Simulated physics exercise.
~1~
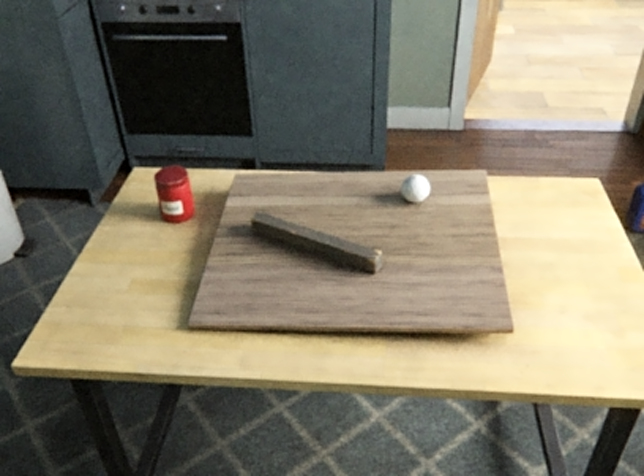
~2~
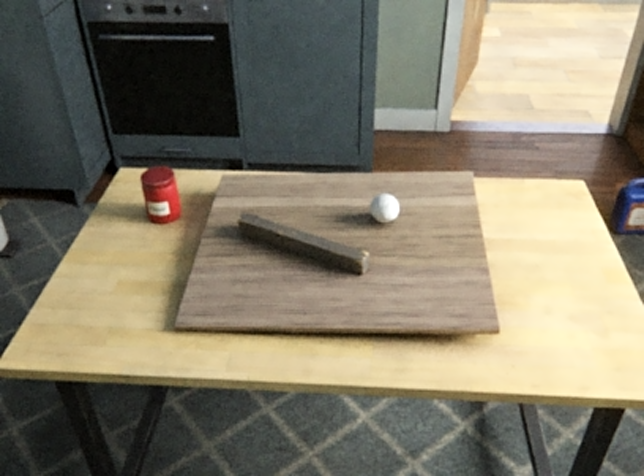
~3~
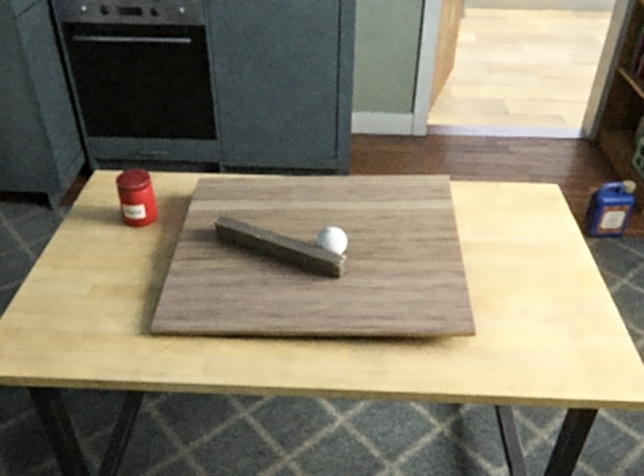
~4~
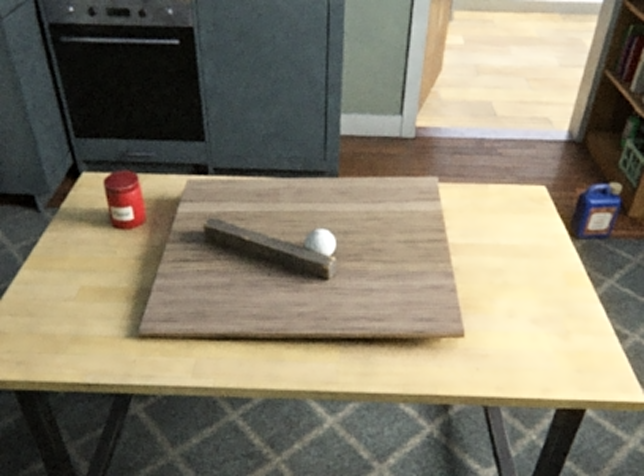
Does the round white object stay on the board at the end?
Yes, it stays on the board. The dark bar blocks its way down, and it comes to rest against the bar's far side.
